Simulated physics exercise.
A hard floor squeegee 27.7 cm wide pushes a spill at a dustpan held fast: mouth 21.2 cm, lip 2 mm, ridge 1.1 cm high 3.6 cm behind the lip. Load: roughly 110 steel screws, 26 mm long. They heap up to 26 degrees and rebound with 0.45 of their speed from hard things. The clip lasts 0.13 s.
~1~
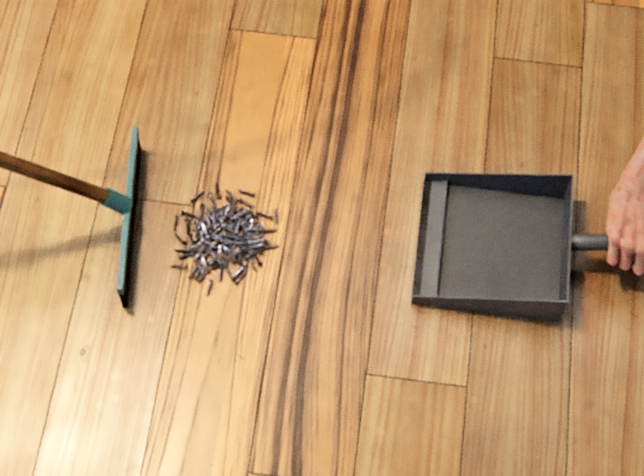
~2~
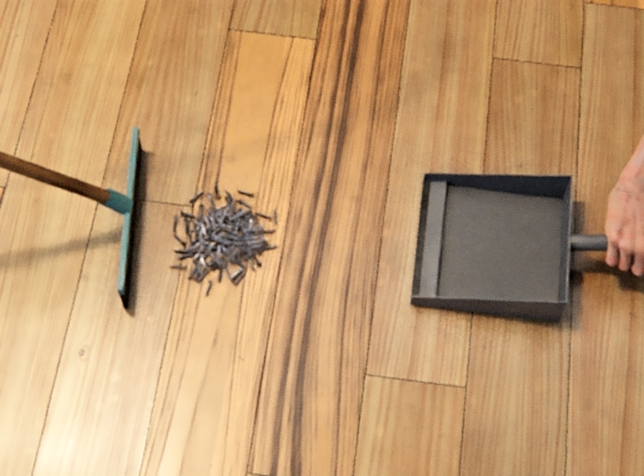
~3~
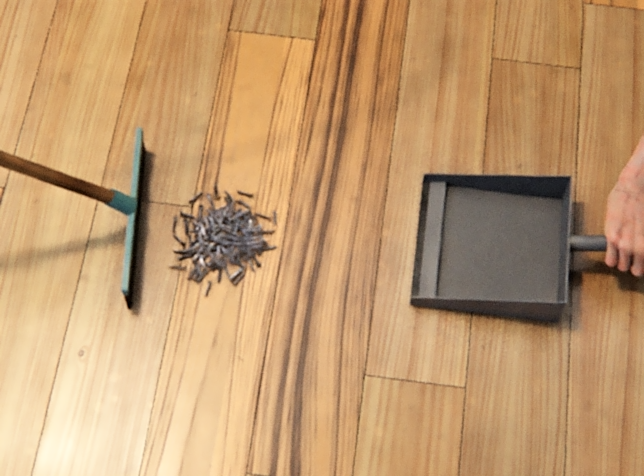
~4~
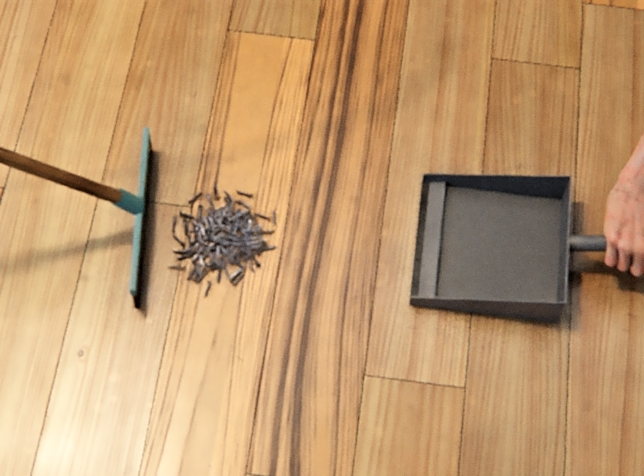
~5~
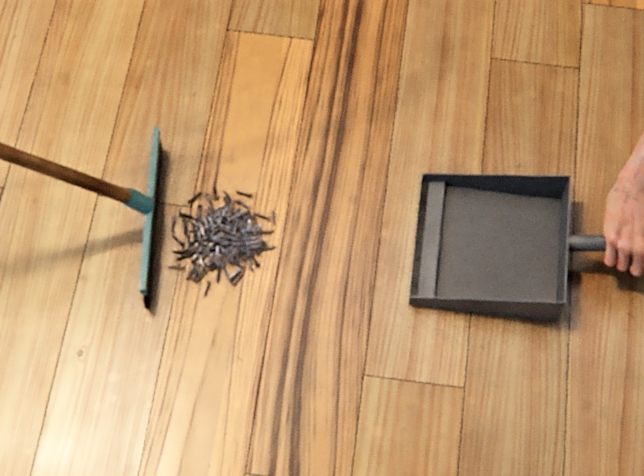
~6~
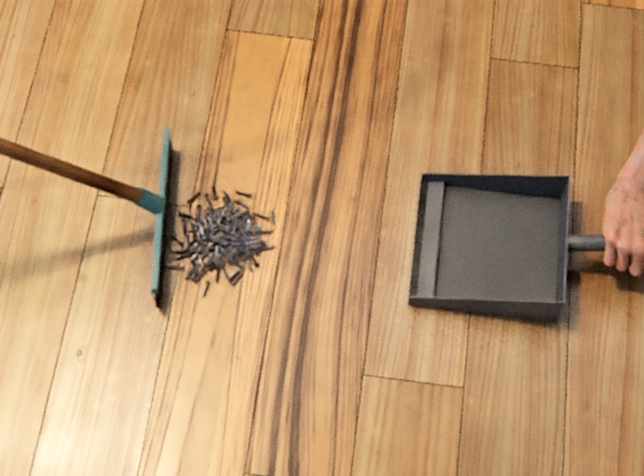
A squeegee slides right toward a pile of screws while a hand holds a dustpan still.
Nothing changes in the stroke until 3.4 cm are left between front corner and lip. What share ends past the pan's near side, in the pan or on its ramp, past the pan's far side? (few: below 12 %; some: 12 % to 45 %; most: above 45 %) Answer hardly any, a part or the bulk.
Past the pan's near side: Hardly any; in the pan or on its ramp: A part; past the pan's far side: Hardly any.
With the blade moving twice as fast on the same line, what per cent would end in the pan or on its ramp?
In that case some 60 per cent.
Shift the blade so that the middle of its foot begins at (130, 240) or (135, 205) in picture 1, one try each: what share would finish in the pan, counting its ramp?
Some 20 and 20 per cent.
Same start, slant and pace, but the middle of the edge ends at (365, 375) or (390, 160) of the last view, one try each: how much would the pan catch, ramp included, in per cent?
About 0 and 15 per cent.
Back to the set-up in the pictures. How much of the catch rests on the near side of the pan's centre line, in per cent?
About 50 per cent.
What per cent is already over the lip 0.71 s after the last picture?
About 15 per cent by then.
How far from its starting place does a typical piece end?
About 28 cm.
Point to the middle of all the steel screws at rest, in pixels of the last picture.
Near (407, 234).
Then, 0.25 s after the last picture, middle of the blade 22 cm from the lip; 0 % over the lip, far side 0 %, near side 5 %.
Then, 0.42 s after the last picture, middle of the blade 11 cm from the lip; 0 % over the lip, far side 0 %, near side 0 %.
Then, 0.71 s after the last picture, middle of the blade 5 cm from the lip; 15 % over the lip, far side 5 %, near side 0 %.
In the end, near side 0 %, pan 15 %, far side 5 %, in front of the lip or behind the blade 75 %.
